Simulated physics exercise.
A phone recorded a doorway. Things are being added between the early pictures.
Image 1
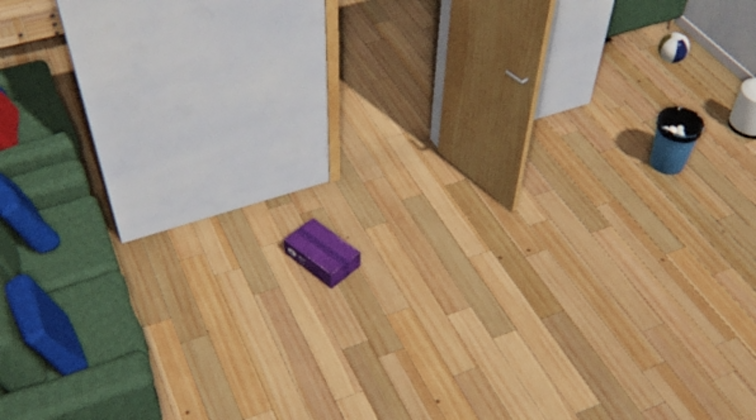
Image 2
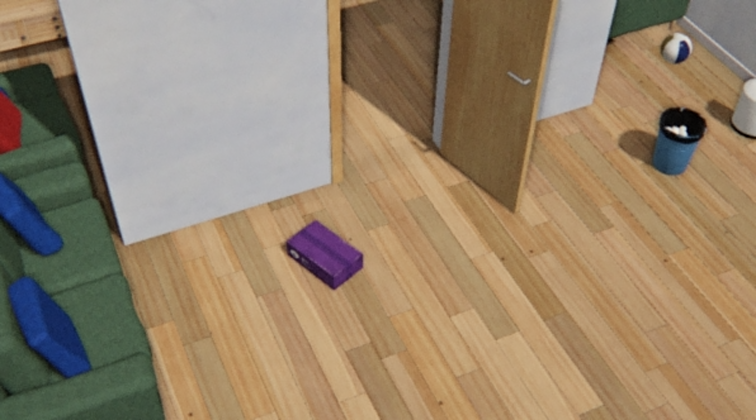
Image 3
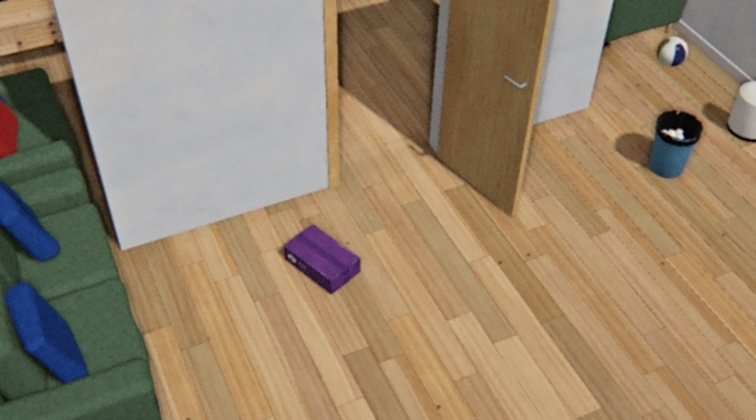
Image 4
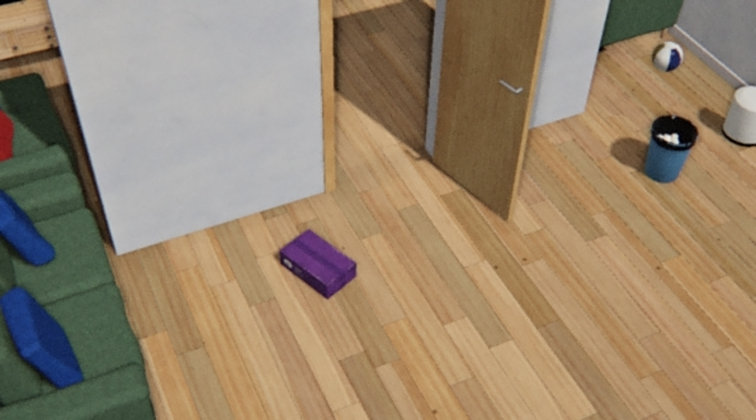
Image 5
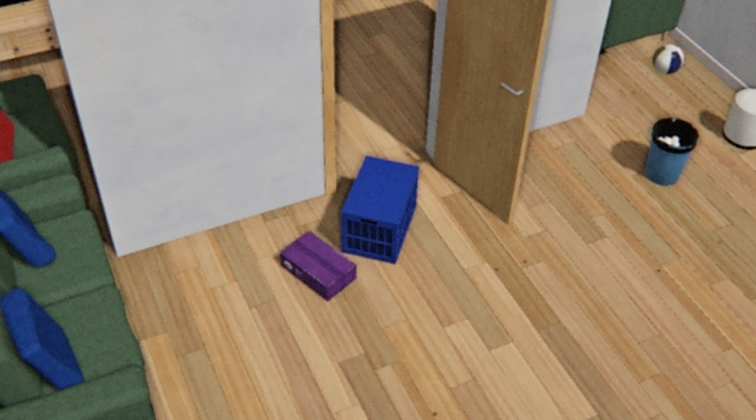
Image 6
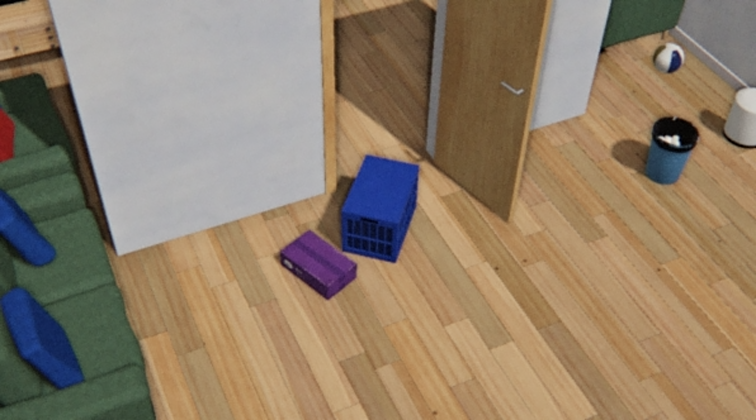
Blue crate appearing beside a purple box on a wooden floor near a wide-open door, while everything else stays still.
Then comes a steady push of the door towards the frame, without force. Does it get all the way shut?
The opening stays partly uncovered.
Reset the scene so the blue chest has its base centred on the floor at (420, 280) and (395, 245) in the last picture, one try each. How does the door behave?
Well, on try one it completes its arc, and on try two it is halted early.
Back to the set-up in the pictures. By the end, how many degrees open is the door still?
It comes to about 50°.
Then, 0.50 s after the last picture, open by 96°.
Then, 0.90 s after the last picture, open by 81°.
Then, 1.20 s after the last picture, open by 69°.
Then, 1.60 s after the last picture, open by 52°.
At rest, open by 49°; both in place. Seen from the same camera at the end, blue chest near (381, 208).
